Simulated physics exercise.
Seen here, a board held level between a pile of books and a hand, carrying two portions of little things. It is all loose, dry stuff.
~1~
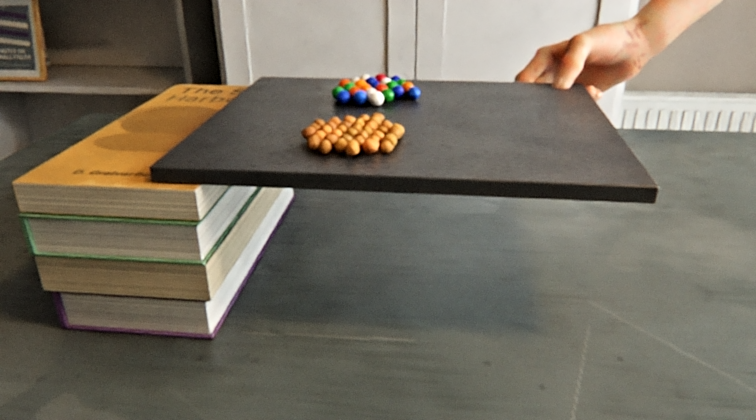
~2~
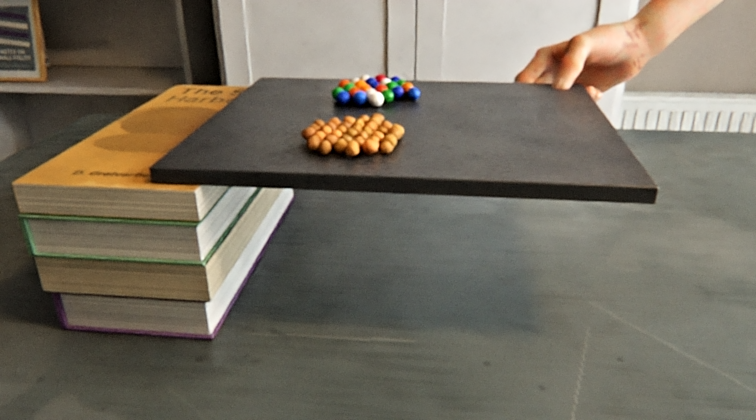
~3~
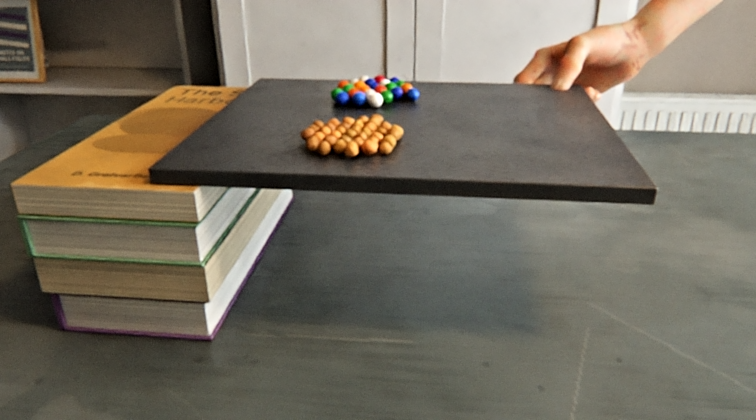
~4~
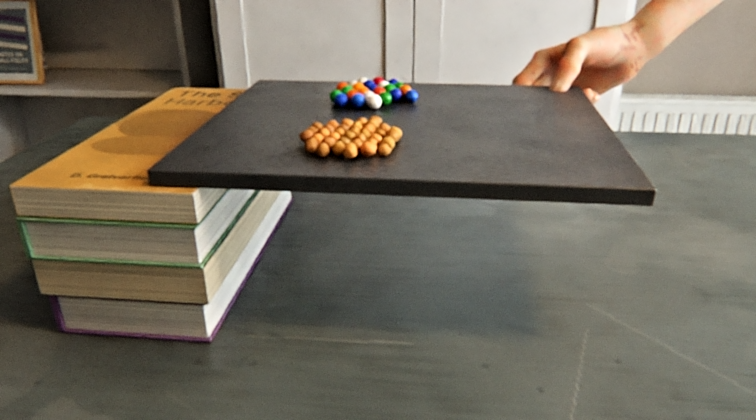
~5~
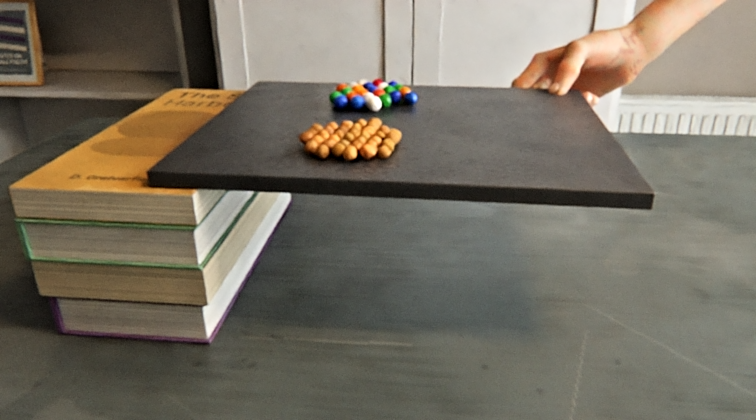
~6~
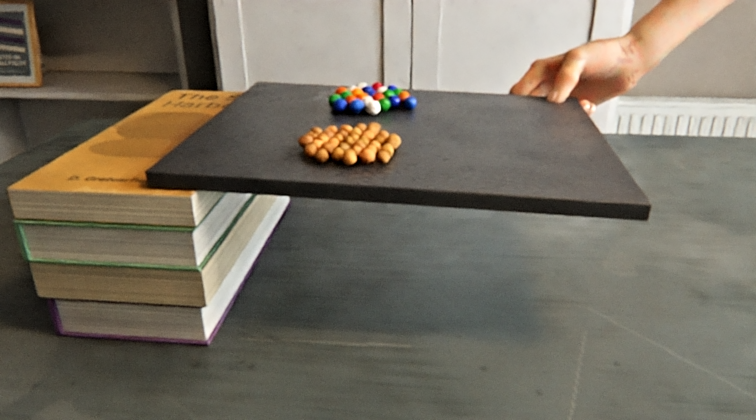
The clip shows a hand holding the right end of a dark board resting on stacked books at left, with brown round pieces in front of multicoloured beads; the hand lowers that end very slightly, and both groups stay in place.
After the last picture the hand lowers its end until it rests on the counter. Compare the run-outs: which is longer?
The back lot goes farther.
Then, 0.55 s on from there, board sloping at 16°; front lot the whole lot still on the board; back lot the whole lot still on the board.
Then, 1.03 s on from there, board resting at 25°; front lot mostly at the foot of the board; back lot mostly up to a board's length out.
Then, 1.44 s on from there, board resting at 25°; front lot mostly less than half a board's length out; back lot mostly one to two board lengths out.
In the end, board resting at 25°; front lot mostly less than half a board's length out; back lot mostly more than two board lengths out, near half gone off the counter; the back lot has gone farther.
